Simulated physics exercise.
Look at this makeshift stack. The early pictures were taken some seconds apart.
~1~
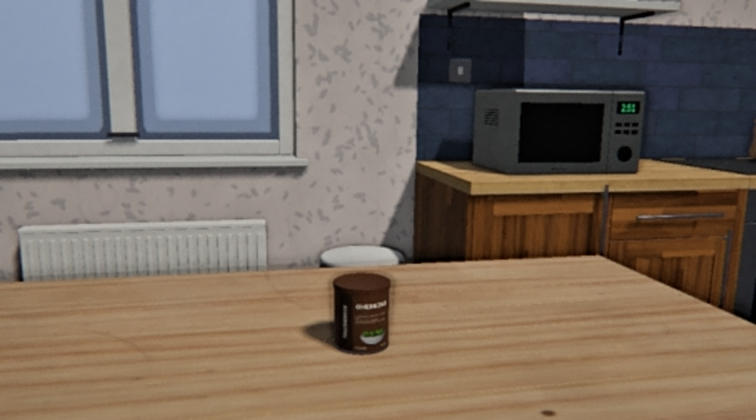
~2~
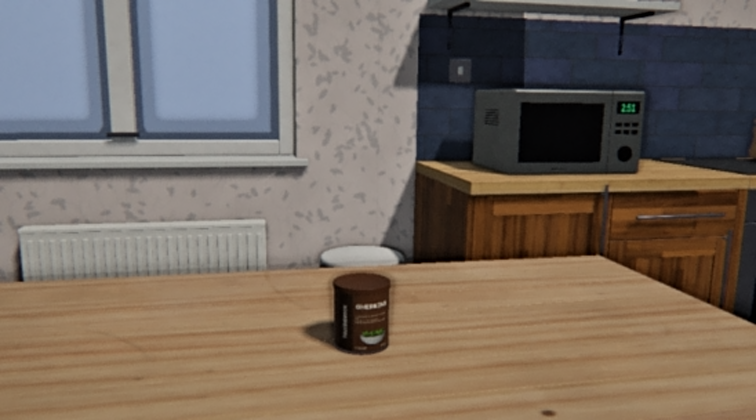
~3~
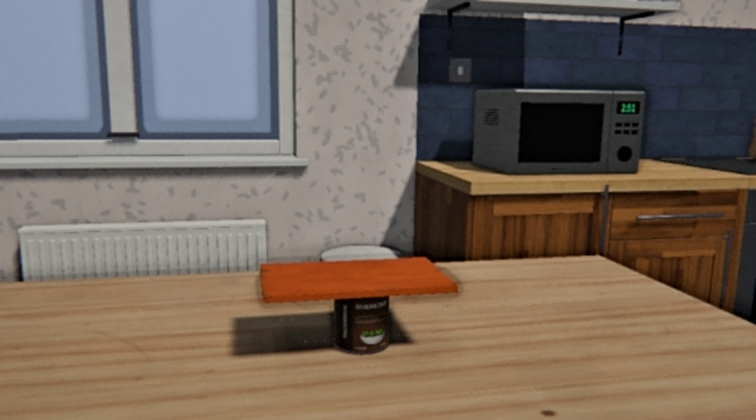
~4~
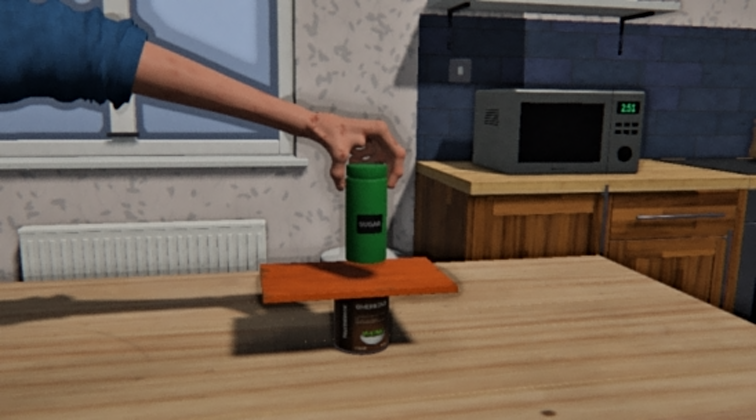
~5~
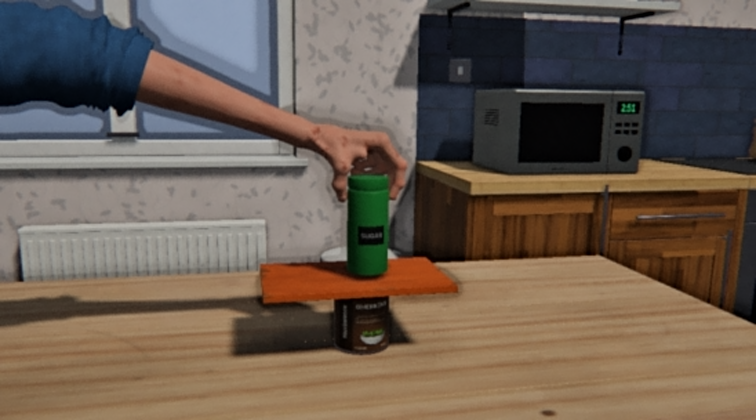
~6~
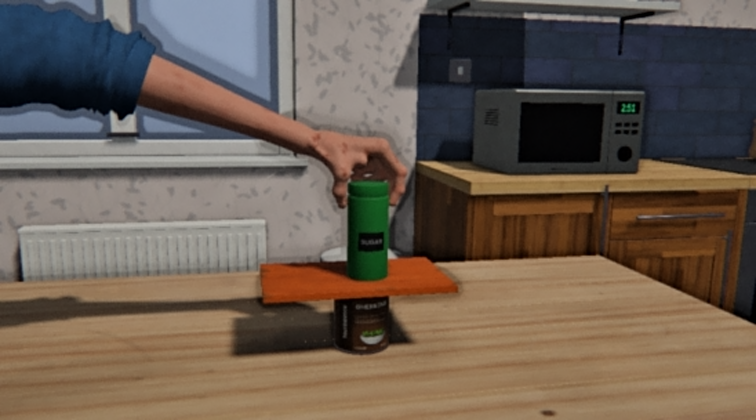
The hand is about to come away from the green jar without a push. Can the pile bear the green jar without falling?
Yes: Stays in place.
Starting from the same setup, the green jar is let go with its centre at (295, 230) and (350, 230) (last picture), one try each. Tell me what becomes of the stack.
The stack topples over with the first try and remains upright with the second.
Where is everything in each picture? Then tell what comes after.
In the first picture, the last thing is not in view yet; brown tin (362, 313).
In the second picture, the last thing is not in view yet; brown tin (362, 313).
In the third picture, the last thing is not in view yet; brown tin (362, 313).
In the fourth picture, on its way; green jar (366, 212); brown tin (362, 313).
In the fifth picture, on its way; green jar (368, 224); brown tin (362, 313).
In the sixth picture, in place under the hand; green jar (368, 230); brown tin (362, 313).
Then, 0.20 s later than the last frame, all is still.
Then, 0.40 s later than the last frame, green jar resting near (368, 231).
When it is over, all 3 as before. End places, in pixels of the last picture, green jar near (368, 231). The stack keeps its balance.
